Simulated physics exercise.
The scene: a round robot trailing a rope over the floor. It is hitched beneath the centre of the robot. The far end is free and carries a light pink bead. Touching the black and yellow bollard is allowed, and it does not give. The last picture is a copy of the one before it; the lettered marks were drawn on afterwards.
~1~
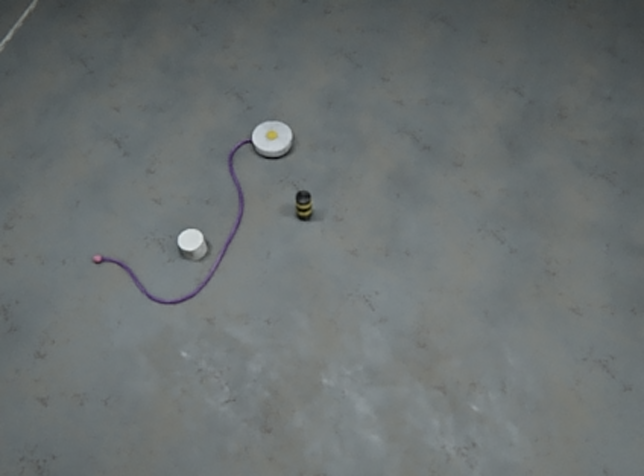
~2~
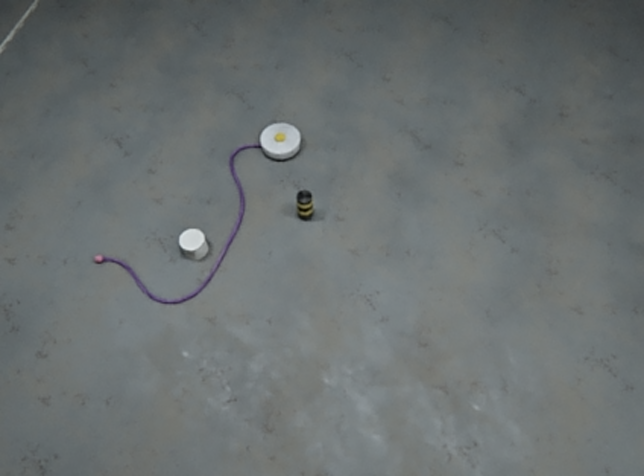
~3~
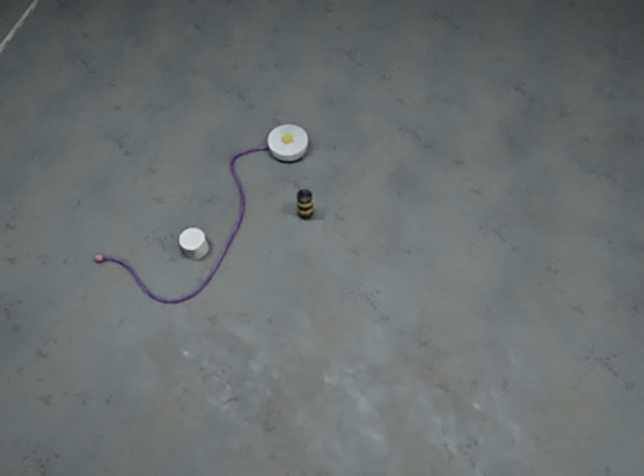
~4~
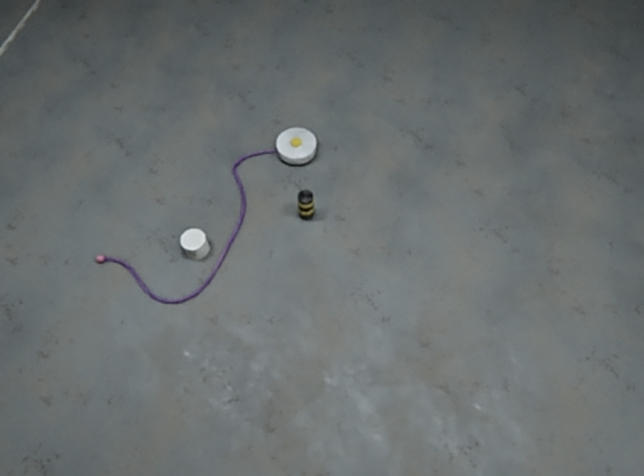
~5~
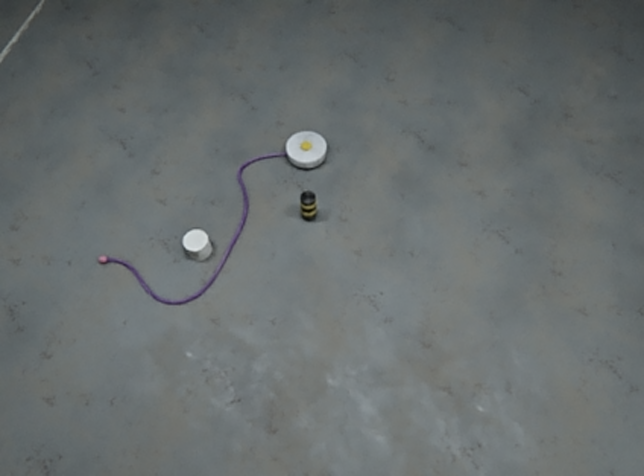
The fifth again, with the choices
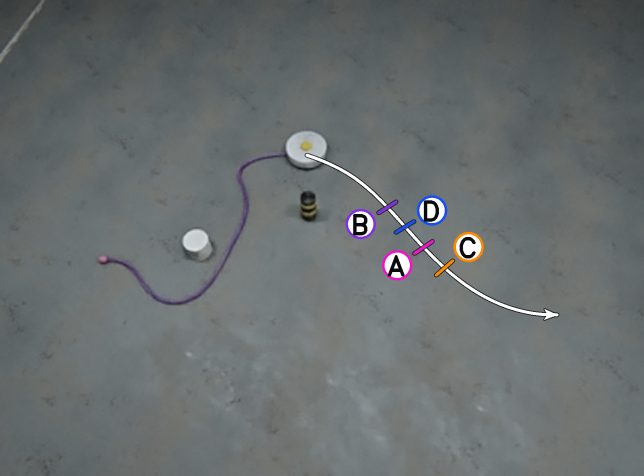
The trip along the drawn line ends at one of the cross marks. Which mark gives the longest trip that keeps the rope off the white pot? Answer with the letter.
Stop at A.
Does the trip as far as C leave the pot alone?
For that mark, no.
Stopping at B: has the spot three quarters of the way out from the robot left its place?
By then, no.
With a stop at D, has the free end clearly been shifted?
By then, no.
On the marked copy, A at (424, 247); B at (387, 207); C at (445, 268); D at (405, 227); the route from (307, 155) via (416, 240) to (557, 315).
Taking A. A third of the way, robot (354, 173), middle of the rope (231, 248), free end (103, 260).
Two thirds of the way, robot (393, 208), middle of the rope (232, 248), free end (103, 260).
When it is over, robot (425, 243), middle of the rope (265, 236), free end (103, 260); only the bollard has been touched, if anything.
As for the rest, B is safe but short; C brings the rope against the pot; D is safe but short.
